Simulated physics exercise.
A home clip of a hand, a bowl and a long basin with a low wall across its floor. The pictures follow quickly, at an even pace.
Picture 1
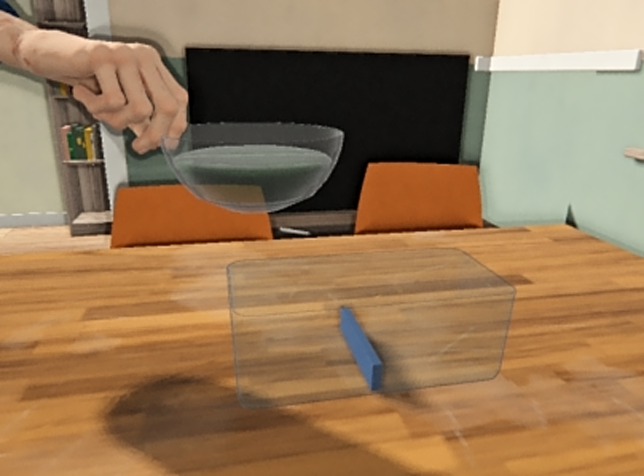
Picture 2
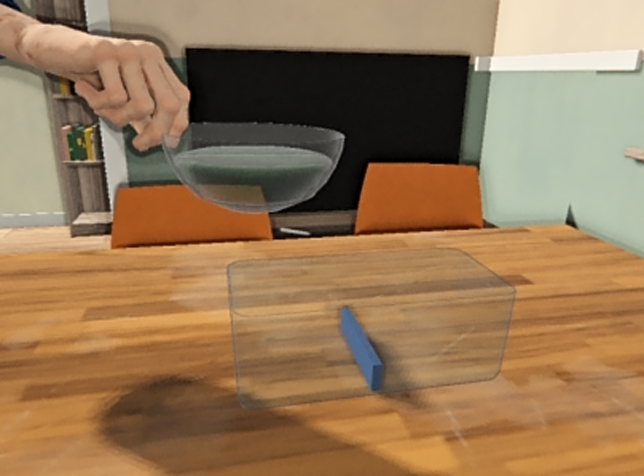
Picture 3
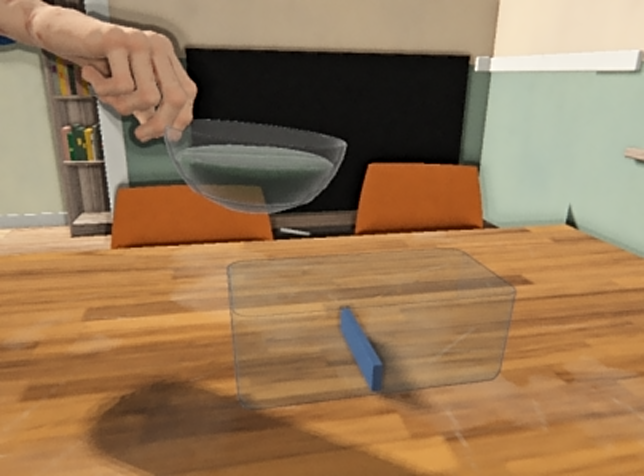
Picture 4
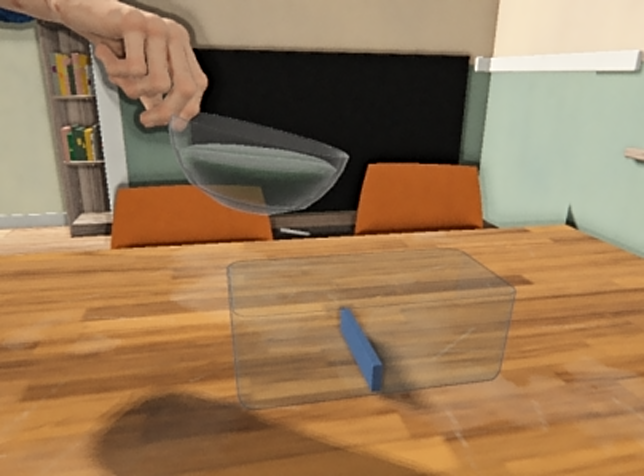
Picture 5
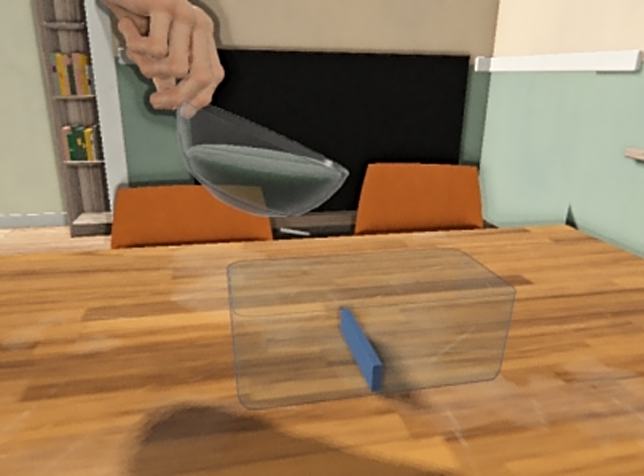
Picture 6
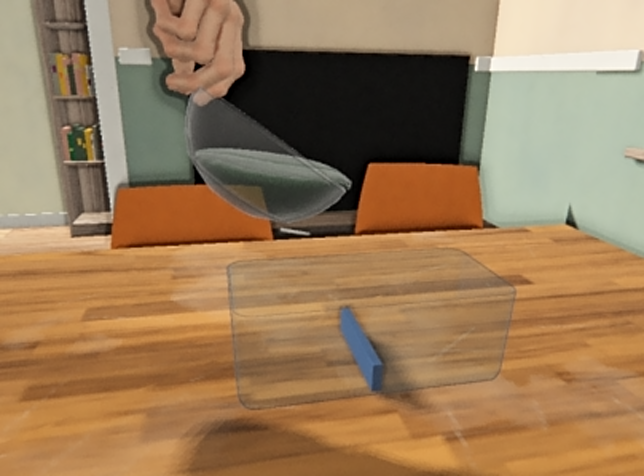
A hand held a clear bowl of water above a see-through basin with a low blue wall on a wooden table, then rose and moved right, tilting the bowl steeply to the right.
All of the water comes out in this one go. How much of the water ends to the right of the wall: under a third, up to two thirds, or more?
In the end between a third and two thirds is right of the wall.
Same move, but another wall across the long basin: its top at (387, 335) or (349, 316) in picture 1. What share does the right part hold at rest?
In turn 35 and 60 in a hundred.
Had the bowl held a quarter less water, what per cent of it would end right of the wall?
It comes to 50 per cent or so.
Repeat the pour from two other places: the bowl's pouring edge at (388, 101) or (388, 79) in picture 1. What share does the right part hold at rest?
First some 65, then 60 per cent.
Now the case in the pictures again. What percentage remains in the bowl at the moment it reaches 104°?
It comes to 5 per cent or so.
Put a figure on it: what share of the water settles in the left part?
It comes to 45 per cent or so.
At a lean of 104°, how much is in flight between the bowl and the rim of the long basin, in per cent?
Roughly 20 in a hundred.
A moment on, the bowl is tipped right over and 3 per cent is still to pour, 28 is left of the wall and 51 right of it.
Next, the bowl is tipped right over and 0 per cent is still to pour, 39 is left of the wall and 48 right of it.
Then the bowl is tipped right over and 0 per cent is still to pour, 44 is left of the wall and 51 right of it.
Later the bowl is tipped right over and 0 per cent is still to pour, 45 is left of the wall and 51 right of it.
At rest 45 per cent lies left of the wall, 51 right of it and 4 outside.
